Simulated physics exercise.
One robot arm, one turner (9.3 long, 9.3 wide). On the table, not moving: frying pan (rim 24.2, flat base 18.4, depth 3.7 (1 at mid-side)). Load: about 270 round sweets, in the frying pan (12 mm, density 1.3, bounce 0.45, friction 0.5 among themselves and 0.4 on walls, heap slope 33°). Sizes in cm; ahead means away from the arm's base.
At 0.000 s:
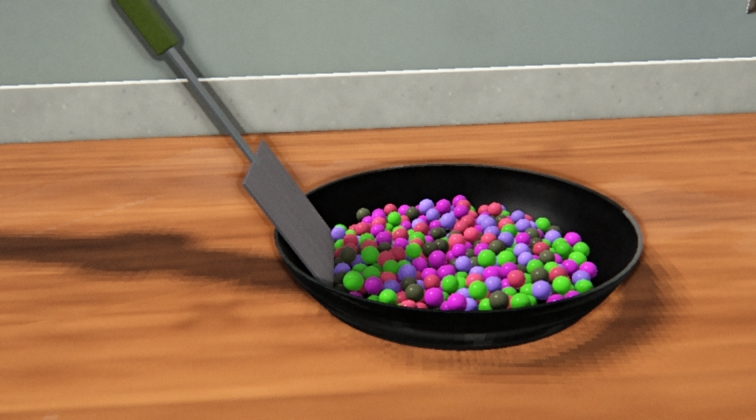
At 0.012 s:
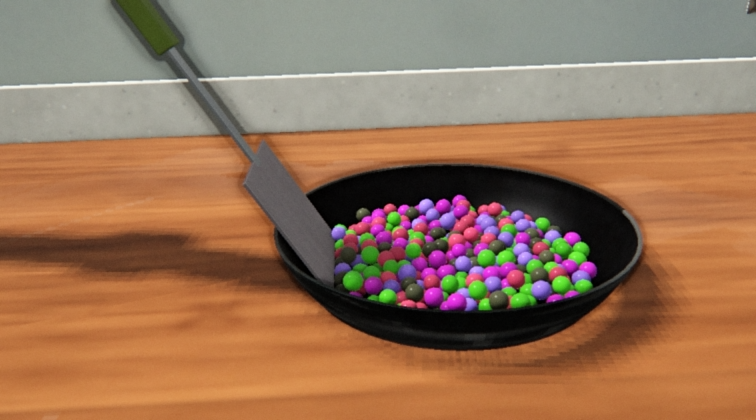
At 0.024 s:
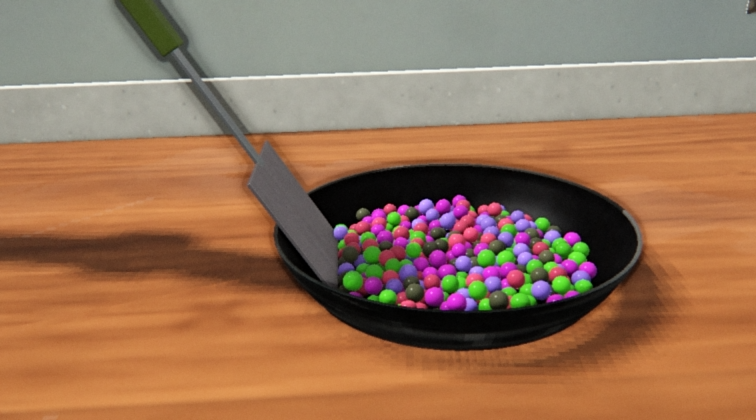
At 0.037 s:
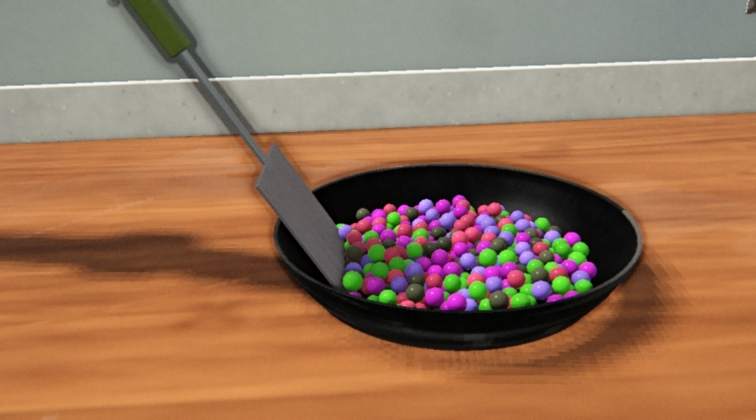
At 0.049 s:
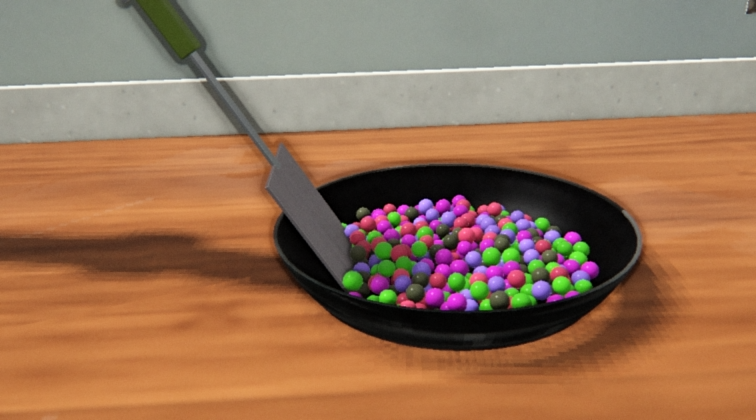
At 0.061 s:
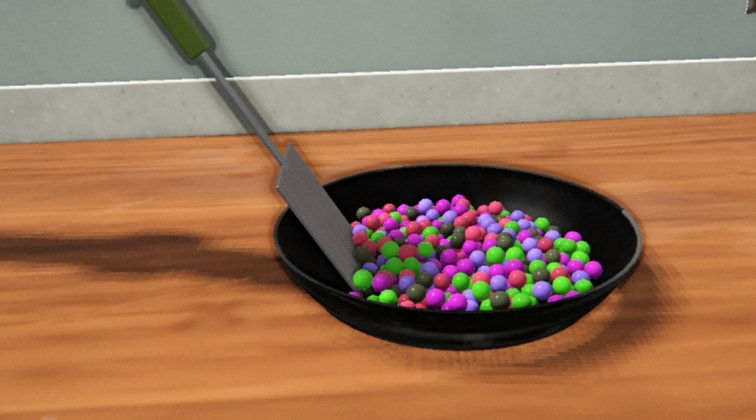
On a wooden surface by a grey wall, a green-handled turner rested in a black frying pan of colourful round sweets, then slid slightly right, nudging the sweets along the left side.
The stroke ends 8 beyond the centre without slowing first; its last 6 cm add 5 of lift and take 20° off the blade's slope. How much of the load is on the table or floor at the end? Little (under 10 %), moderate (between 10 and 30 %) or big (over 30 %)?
A little share, under 10 %, ends on the table or floor.
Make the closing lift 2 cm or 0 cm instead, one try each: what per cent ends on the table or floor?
Some 5 and 0 per cent.
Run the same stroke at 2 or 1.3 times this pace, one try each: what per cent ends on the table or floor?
Some 15 and 10 per cent.
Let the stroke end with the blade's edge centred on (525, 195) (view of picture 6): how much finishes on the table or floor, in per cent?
About 0 per cent.
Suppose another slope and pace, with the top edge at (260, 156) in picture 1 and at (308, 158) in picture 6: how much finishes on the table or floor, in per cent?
Some 10 per cent.
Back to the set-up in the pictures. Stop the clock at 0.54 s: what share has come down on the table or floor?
Roughly 5 per cent.
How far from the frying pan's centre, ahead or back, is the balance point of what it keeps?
About 4.5 cm ahead.
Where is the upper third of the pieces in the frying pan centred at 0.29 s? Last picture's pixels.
At about (540, 234).
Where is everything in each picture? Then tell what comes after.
The first picture shows turner top edge at (254, 159), sloping 59°; upper third of the load around (450, 250), from x 340 to 590, top at y 205; 269 in the frying pan.
The second picture shows turner top edge at (254, 160), sloping 59°; upper third of the load around (450, 250), from x 340 to 590, top at y 205.
The third picture shows turner top edge at (258, 160), sloping 59°; upper third of the load around (448, 250), from x 340 to 590, top at y 205.
The fourth picture shows turner top edge at (265, 162), sloping 59°; upper third of the load around (452, 250), from x 340 to 590, top at y 205.
The fifth picture shows turner top edge at (274, 163), sloping 59°; upper third of the load around (457, 248), from x 340 to 590, top at y 205.
The sixth picture shows turner top edge at (283, 163), sloping 59°; upper third of the load around (458, 247), from x 345 to 595, top at y 200; 269 in the frying pan.
After 0.17 s, sloping 59°, highest piece 3 above the table; 269 in the frying pan.
After 0.29 s, sloping 51°, highest piece 5 above the table; 269 in the frying pan.
After 0.54 s, sloping 39°, highest piece 4 above the table; 261 in the frying pan, 8 on the table or floor.
After 1.59 s, sloping 39°, highest piece 4 above the table; 261 in the frying pan, 8 on the table or floor.
At rest, 261 in the frying pan, 8 on the table or floor. That is 3 % on the table or floor.
